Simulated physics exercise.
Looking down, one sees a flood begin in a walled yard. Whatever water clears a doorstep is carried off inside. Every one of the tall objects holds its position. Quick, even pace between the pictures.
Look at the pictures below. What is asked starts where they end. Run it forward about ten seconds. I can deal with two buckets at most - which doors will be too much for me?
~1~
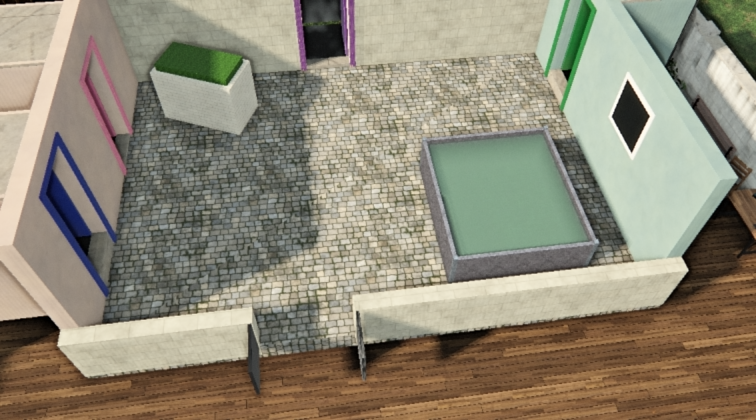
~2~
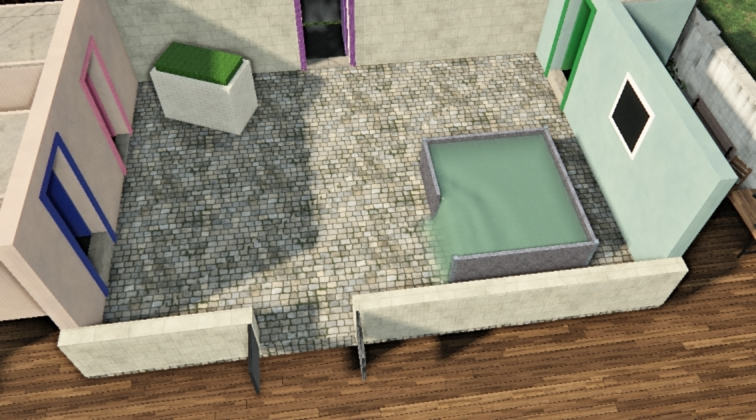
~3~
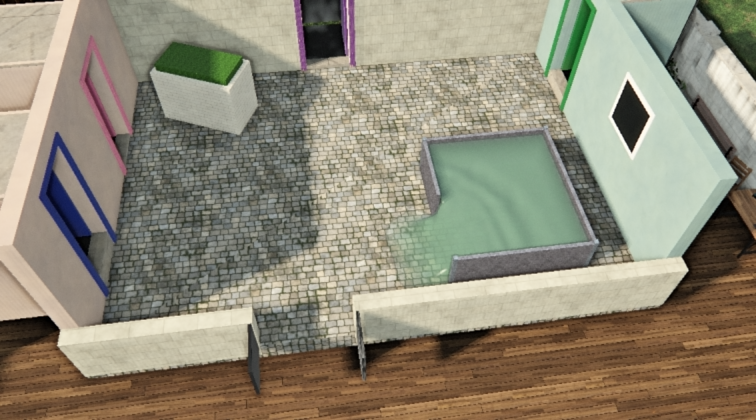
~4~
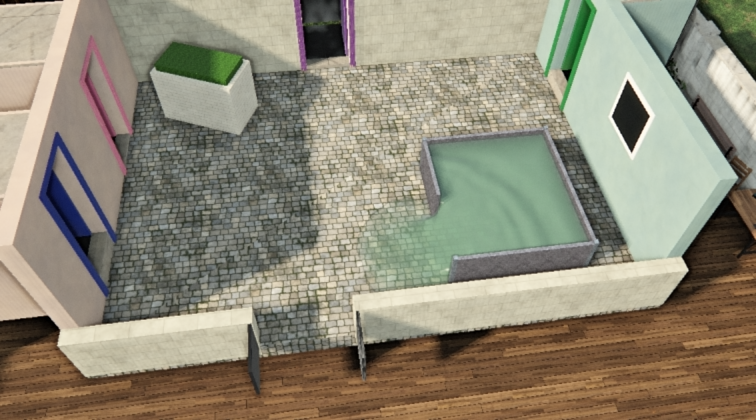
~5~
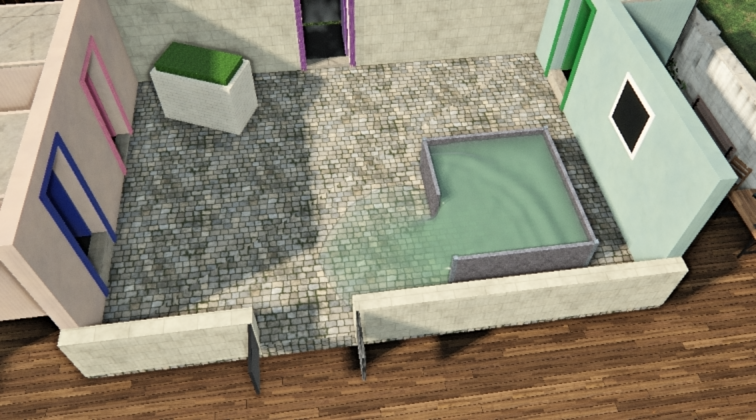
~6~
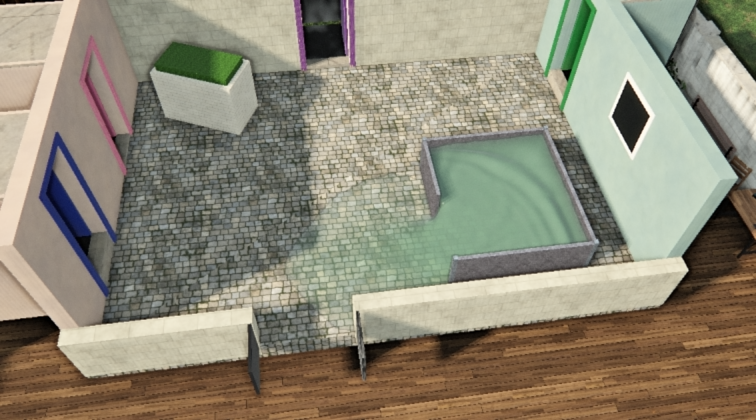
As I see it, the blue door doesn't get too much water coming through, the purple door doesn't get too much water coming through, the green door doesn't get too much water coming through, the pink door gets too much water coming through.
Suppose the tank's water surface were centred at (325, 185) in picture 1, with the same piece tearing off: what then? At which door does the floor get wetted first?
It's the blue door.
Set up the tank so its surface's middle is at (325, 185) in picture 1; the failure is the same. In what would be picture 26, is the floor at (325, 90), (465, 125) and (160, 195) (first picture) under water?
Points in order: Not reached; not reached; inundated.
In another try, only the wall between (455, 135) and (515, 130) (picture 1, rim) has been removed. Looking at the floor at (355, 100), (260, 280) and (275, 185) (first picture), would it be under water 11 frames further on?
The first point is soaked, the second spared, the third spared.
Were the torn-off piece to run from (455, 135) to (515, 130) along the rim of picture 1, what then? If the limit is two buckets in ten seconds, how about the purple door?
The purple door exceeds the limit.
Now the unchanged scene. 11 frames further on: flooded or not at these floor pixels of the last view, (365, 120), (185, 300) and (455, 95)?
Result, as listed: Not wetted / wetted / not wetted.
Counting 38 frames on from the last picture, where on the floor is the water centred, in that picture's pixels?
Close to (316, 209), I reckon.
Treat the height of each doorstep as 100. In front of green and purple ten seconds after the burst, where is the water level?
In order: Roughly 50 % and 30 %.
A moment on, water covers 30 % of the floor; the blue door not reached, the purple door not reached, the green door not reached, the pink door not reached.
Next, water covers 40 % of the floor; the blue door wet at the sill, nothing in, the purple door not reached, the green door not reached, the pink door not reached.
Then, water covers 50 % of the floor; the blue door wet at the sill, nothing in, the purple door not reached, the green door not reached, the pink door under two buckets in.
Later, water covers 60 % of the floor; the blue door wet at the sill, nothing in, the purple door not reached, the green door not reached, the pink door over two buckets in.
In the end, water covers 95 % of the floor; the blue door wet at the sill, nothing in, the purple door wet at the sill, nothing in, the green door wet at the sill, nothing in, the pink door far over two buckets in.
